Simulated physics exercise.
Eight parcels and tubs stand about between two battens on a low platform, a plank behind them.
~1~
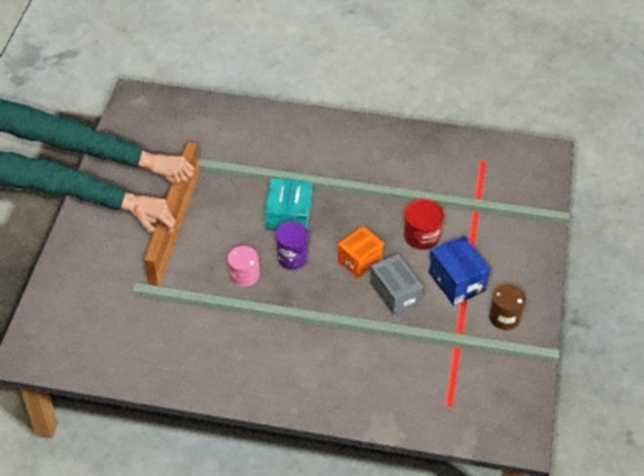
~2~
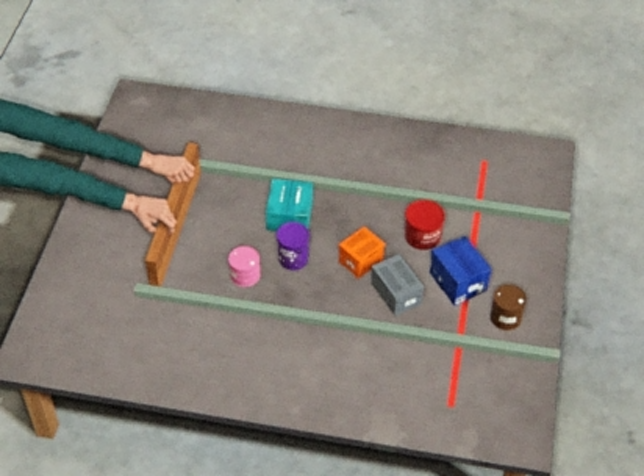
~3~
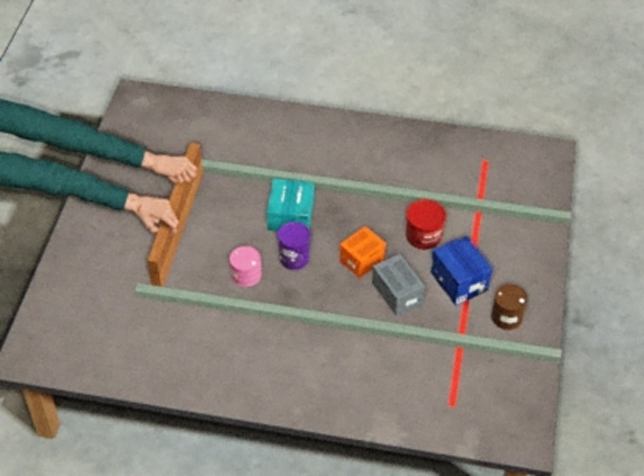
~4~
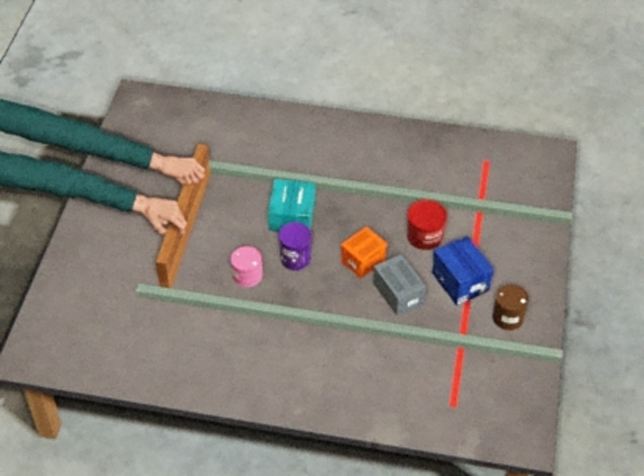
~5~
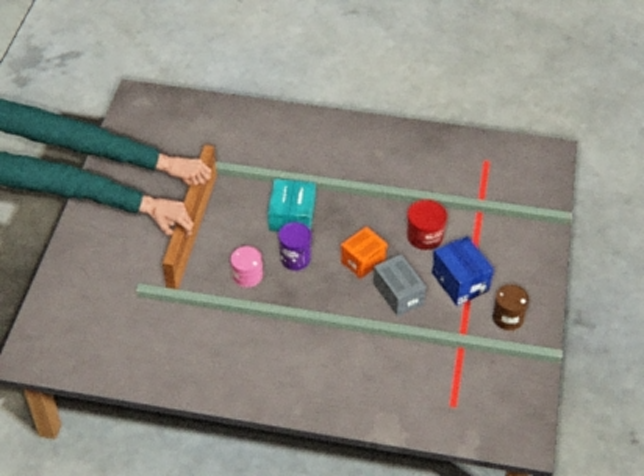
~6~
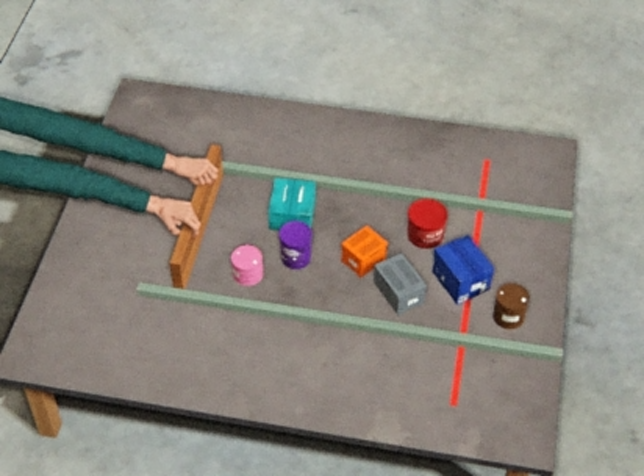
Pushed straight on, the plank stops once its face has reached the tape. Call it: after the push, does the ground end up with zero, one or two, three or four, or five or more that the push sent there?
The ground ends up with zero.
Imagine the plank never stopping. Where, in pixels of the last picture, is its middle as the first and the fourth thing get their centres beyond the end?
Its middle is around (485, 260) and later (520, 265).
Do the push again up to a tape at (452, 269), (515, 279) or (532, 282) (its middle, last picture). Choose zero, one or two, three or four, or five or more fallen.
Taking the three places in turn: None, 3 or 4, at least five.
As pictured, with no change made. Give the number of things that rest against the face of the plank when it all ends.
It ends up touching 3.
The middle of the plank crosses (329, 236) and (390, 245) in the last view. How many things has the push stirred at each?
I make it 4 at the first spot and 7 at the other.
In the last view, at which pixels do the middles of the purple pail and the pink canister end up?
Near (487, 275) and (483, 306).
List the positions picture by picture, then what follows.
The first picture shows brown canister (507, 308); blue parcel (459, 271); red pail (423, 225); plank (174, 214); tape (468, 274).
The second picture shows blue parcel (460, 271); turquoise parcel (290, 207).
The third picture shows red pail (425, 225); pink canister (246, 266).
The fourth picture shows brown canister (510, 308); plank (185, 216).
The fifth picture shows blue parcel (462, 271); purple pail (295, 247).
The sixth picture shows brown canister (511, 306); blue parcel (463, 270); red pail (427, 224); plank (198, 217); tape (472, 272).
A little later, none off yet; brown canister at rest near (511, 306); blue parcel at rest near (463, 270); red pail at rest near (427, 224).
Next, none off yet; brown canister shifted a little near (519, 313); blue parcel shifted about its own width near (495, 283); red pail shifted about its own width near (486, 232).
When it is over, the number that fall off is zero.
